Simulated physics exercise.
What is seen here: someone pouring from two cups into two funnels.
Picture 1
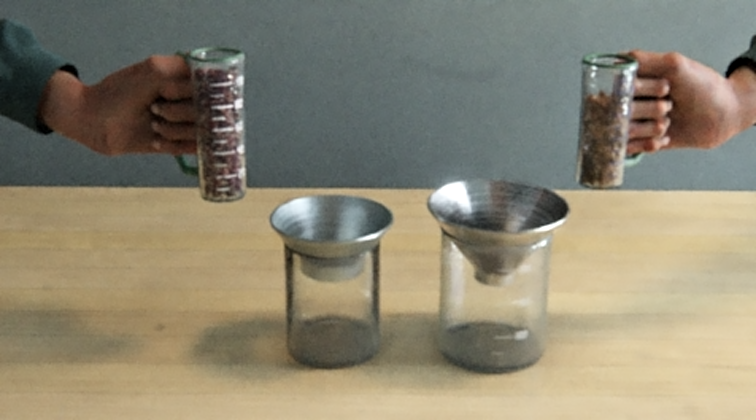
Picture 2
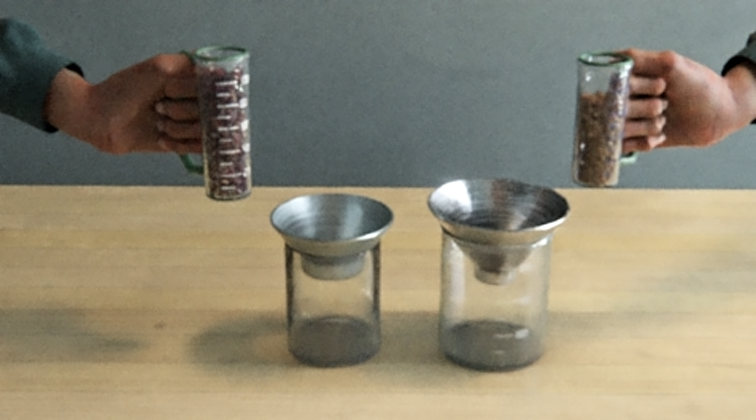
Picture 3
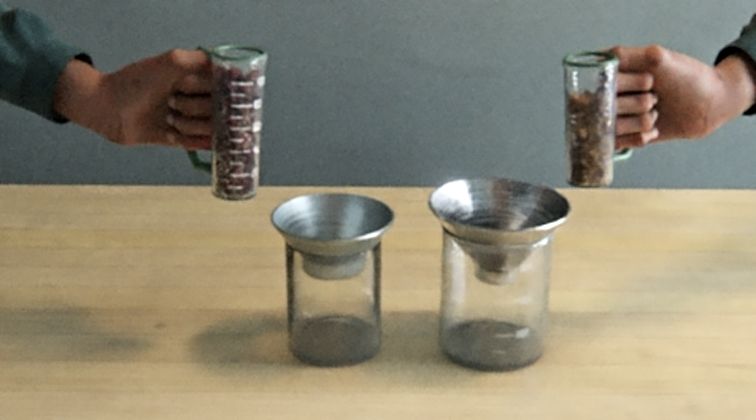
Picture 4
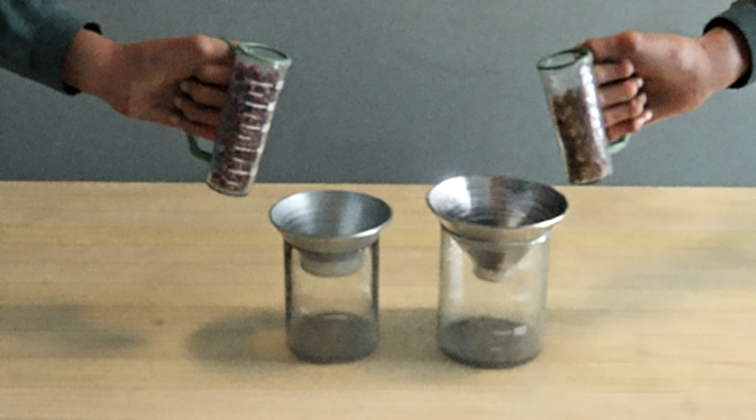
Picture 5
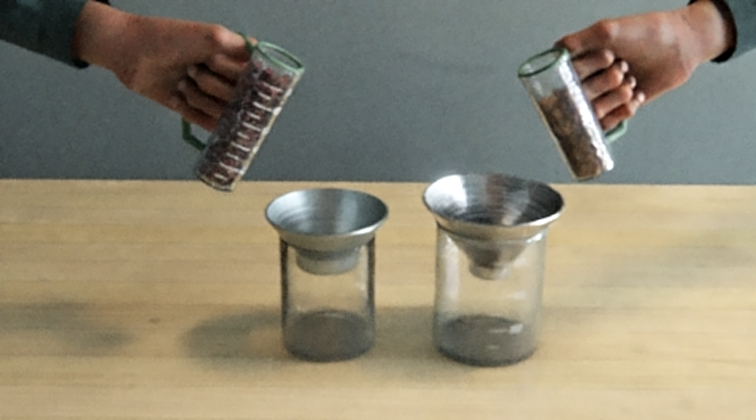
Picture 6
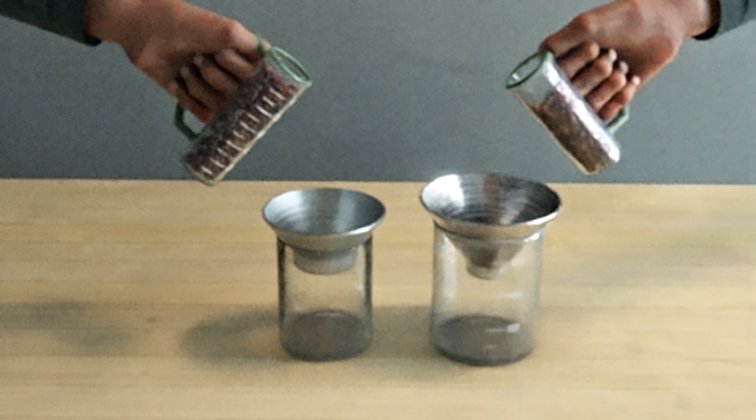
Two hands tilt the filled glass cups inward above the metal funnels on clear jars.
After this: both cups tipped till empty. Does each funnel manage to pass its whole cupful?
My prediction: Left: I expect a smooth flow, right: I expect a smooth flow.
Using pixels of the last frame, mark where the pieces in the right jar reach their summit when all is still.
Roughly (518, 322).
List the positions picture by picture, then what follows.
The first frame shows left funnel near (332, 227), outlet at (333, 268), about 6 pieces wide; left cup near (220, 126), holding dried cherries; right funnel near (498, 214), outlet at (494, 276), about 5 pieces wide; right cup near (604, 123), holding cereal balls.
The second frame shows left cup near (225, 125), upright; right cup near (600, 121), upright.
The third frame shows left cup near (237, 124), tipped 4°; right cup near (590, 121), tipped 4°.
The fourth frame shows left cup near (246, 121), tipped 17°; right cup near (577, 118), tipped 17°.
The fifth frame shows left cup near (247, 119), tipped 29°; right cup near (568, 116), tipped 29°.
The sixth frame shows left funnel near (325, 220), outlet at (325, 261); left cup near (244, 119), tipped 42°; right funnel near (490, 208), outlet at (487, 269); right cup near (565, 116), tipped 42°.
Then, 0.39 s on from there, left, the whole lot still in the cup; right, the whole lot still in the cup.
Then, 0.80 s on from there, left, the whole lot still in the cup; right, the whole lot still in the cup.
Then, 1.30 s on from there, left, near two thirds still in the cup, near a quarter in or over the funnel, near a quarter down in the jar; right, near a quarter still in the cup, near a third in or over the funnel, near a third down in the jar.
In the end, left, the whole lot down in the jar; right, the whole lot down in the jar.
